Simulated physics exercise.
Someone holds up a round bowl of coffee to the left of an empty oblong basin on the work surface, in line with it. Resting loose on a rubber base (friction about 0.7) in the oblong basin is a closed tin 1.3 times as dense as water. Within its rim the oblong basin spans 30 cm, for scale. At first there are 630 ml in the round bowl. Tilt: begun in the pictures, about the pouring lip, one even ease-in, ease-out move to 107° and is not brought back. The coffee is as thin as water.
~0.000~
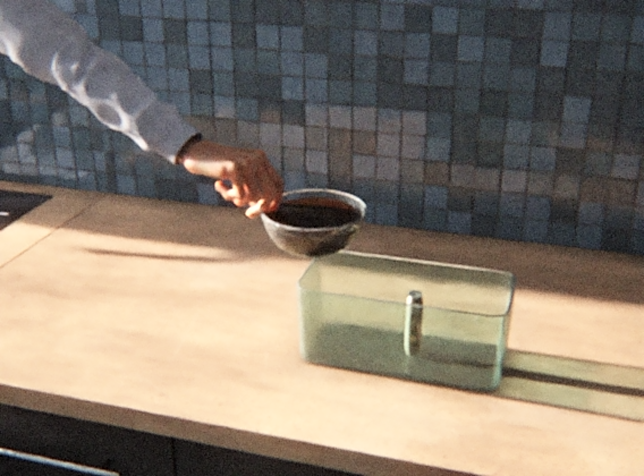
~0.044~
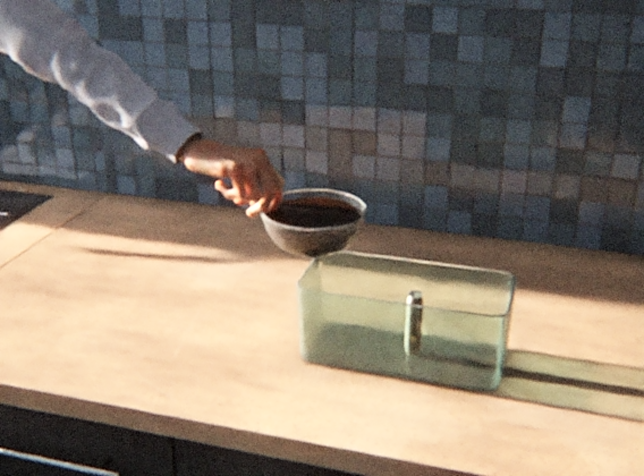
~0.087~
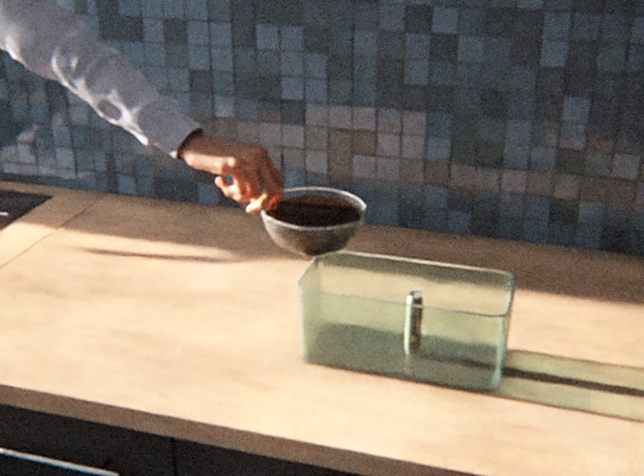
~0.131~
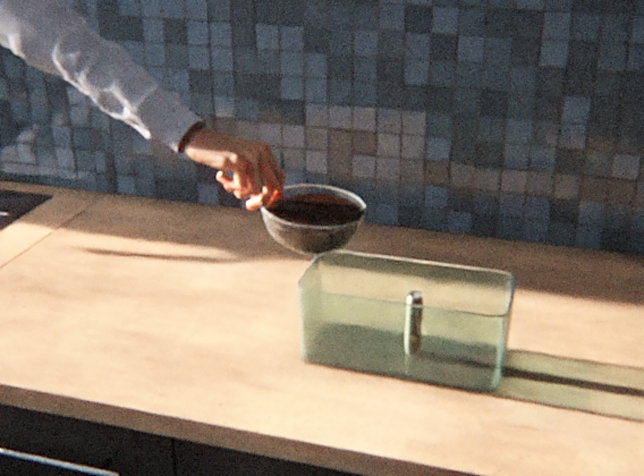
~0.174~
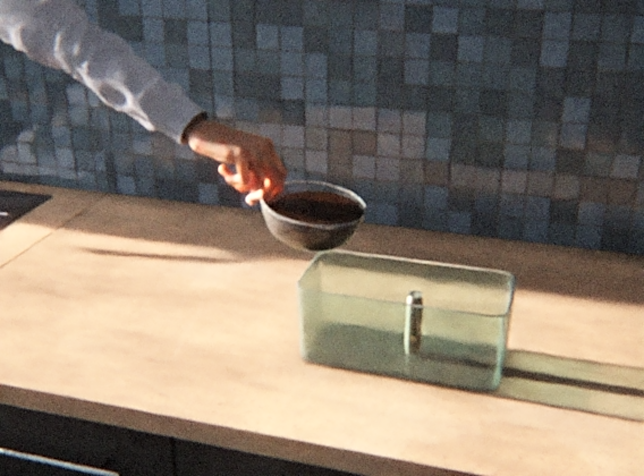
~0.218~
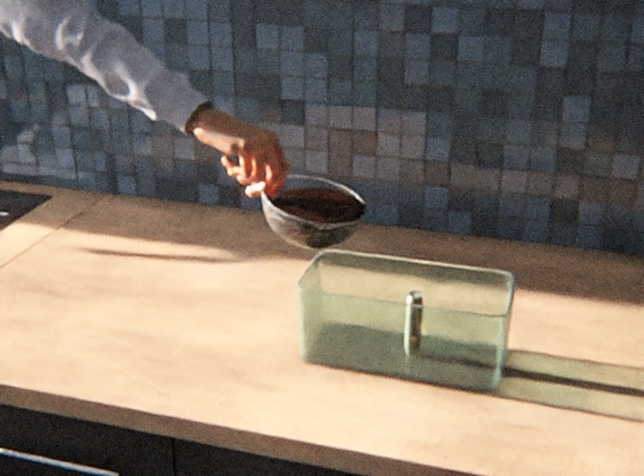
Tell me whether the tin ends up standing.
Looks like it can take it.
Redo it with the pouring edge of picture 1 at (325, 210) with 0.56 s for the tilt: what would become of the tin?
Then the tin comes down.
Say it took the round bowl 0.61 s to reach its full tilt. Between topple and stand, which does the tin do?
With that tilt, the tin tips.
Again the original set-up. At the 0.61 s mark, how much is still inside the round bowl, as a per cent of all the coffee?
Roughly 34 percent.
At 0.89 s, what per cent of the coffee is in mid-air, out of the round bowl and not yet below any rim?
Some 5 % is up in the air.
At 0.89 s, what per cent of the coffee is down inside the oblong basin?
Value: Approx. 94 %.
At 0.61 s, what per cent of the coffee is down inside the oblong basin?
At that time the basin holds about 20 per cent of the liquid.
After 0.61 s the tilt is 70° and 35 per cent is still to pour; the tin stands where it began.
After 0.89 s the tilt is 103° and 0 per cent is still to pour; the tin stands where it began.
After 1.19 s the tilt is 107° and 0 per cent is still to pour; the tin stands where it began.
After 1.51 s the tilt is 107° and 0 per cent is still to pour; the tin stands where it began.
In the end the tin stands where it began.
